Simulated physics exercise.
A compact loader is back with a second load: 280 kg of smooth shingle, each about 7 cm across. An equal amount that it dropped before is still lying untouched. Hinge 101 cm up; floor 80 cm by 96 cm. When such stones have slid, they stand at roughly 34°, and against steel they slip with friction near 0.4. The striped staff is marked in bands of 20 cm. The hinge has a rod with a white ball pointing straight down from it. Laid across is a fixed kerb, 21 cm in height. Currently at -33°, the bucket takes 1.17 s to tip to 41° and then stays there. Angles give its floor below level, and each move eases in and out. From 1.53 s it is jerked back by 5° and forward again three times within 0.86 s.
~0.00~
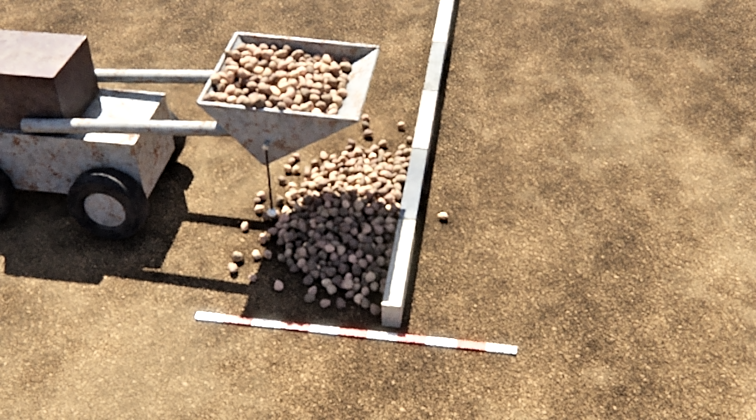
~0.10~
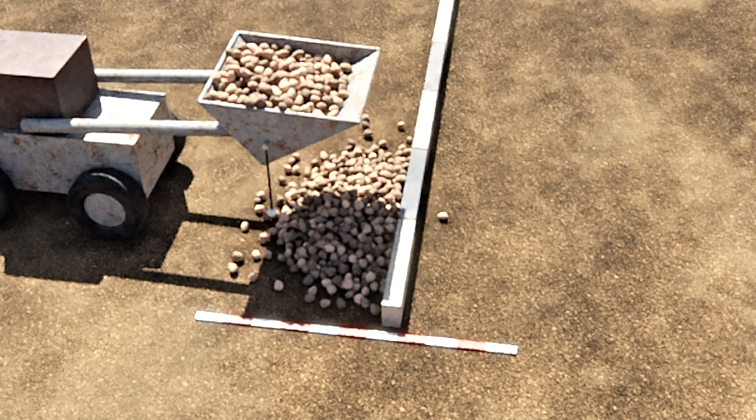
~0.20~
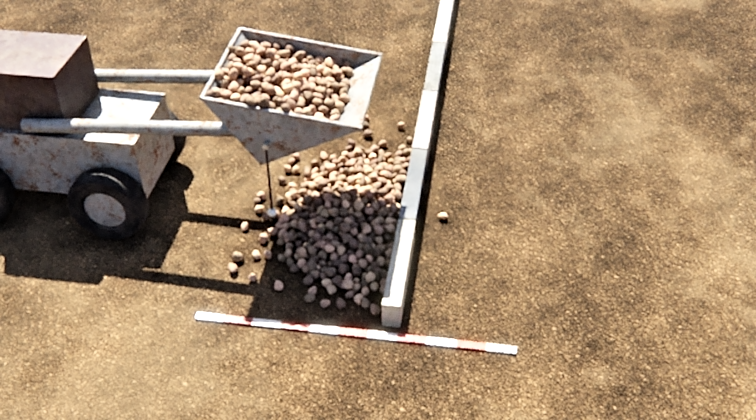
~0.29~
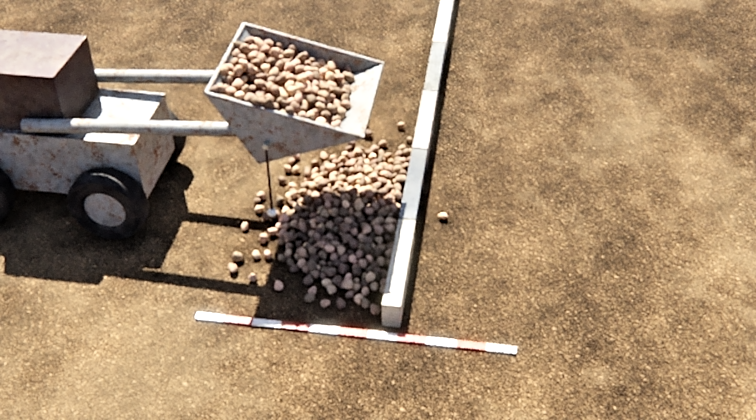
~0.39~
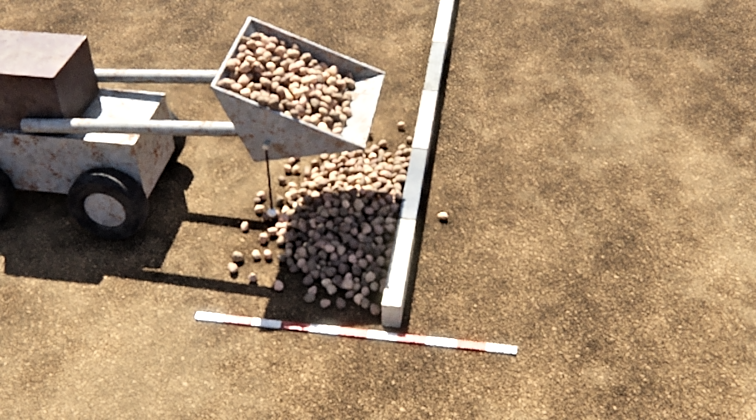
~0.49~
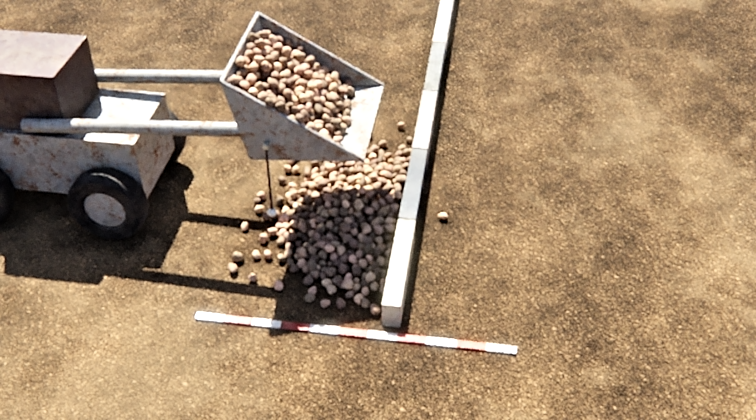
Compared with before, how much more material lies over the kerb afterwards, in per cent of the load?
Some 21 per cent of a load more.
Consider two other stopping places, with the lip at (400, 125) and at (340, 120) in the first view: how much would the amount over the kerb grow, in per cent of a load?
Roughly 70 and 10 per cent, in that order.
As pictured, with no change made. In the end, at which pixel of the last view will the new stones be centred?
The middle ends up near (383, 203).
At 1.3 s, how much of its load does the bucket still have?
Around 40 per cent of the load is still inside.
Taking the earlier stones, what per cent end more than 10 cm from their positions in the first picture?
I'd say roughly 10 per cent of them.
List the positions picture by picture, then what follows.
In the first frame, the bucket is at -33°, its lip at (358, 121); the top of the load is at (245, 57). The earlier load is highest near (369, 196), 21 cm above ground level, 100 % on this side of the kerb.
In the second frame, the bucket is at -32°, its lip at (359, 123); the top of the load is at (246, 56); the stones move at 0.1 m/s on average.
In the third frame, lip at (361, 129), floor tilted -27°, highest stones at (245, 54); the stones move at 0.2 m/s on average.
In the fourth frame, the bucket is at -21°, its lip at (364, 138); the top of the load is at (246, 49); the stones move at 0.3 m/s on average.
In the fifth frame, lip at (365, 149), floor tilted -14°, highest stones at (252, 46); the stones move at 0.3 m/s on average.
In the sixth frame, the bucket is at -5°, its lip at (364, 161); the top of the load is at (260, 43); the stones move at 0.3 m/s on average.
After 0.9 s the floor is at 30°; in per cent of one load, 99 in the bucket, 101 on this side of the kerb; the foremost stones are at (401, 226).
After 1.3 s the floor is at 41°; in per cent of one load, 38 in the bucket, 162 on this side of the kerb, 1 over the kerb; the foremost stones are at (424, 197).
After 2.8 s the floor is at 41°; in per cent of one load, 0 in the bucket, 179 on this side of the kerb, 22 over the kerb; the foremost stones are at (582, 215).
After 5.3 s the floor is at 41°; in per cent of one load, 0 in the bucket, 179 on this side of the kerb, 22 over the kerb; the foremost stones are at (582, 215). Net gain over the kerb, 21.
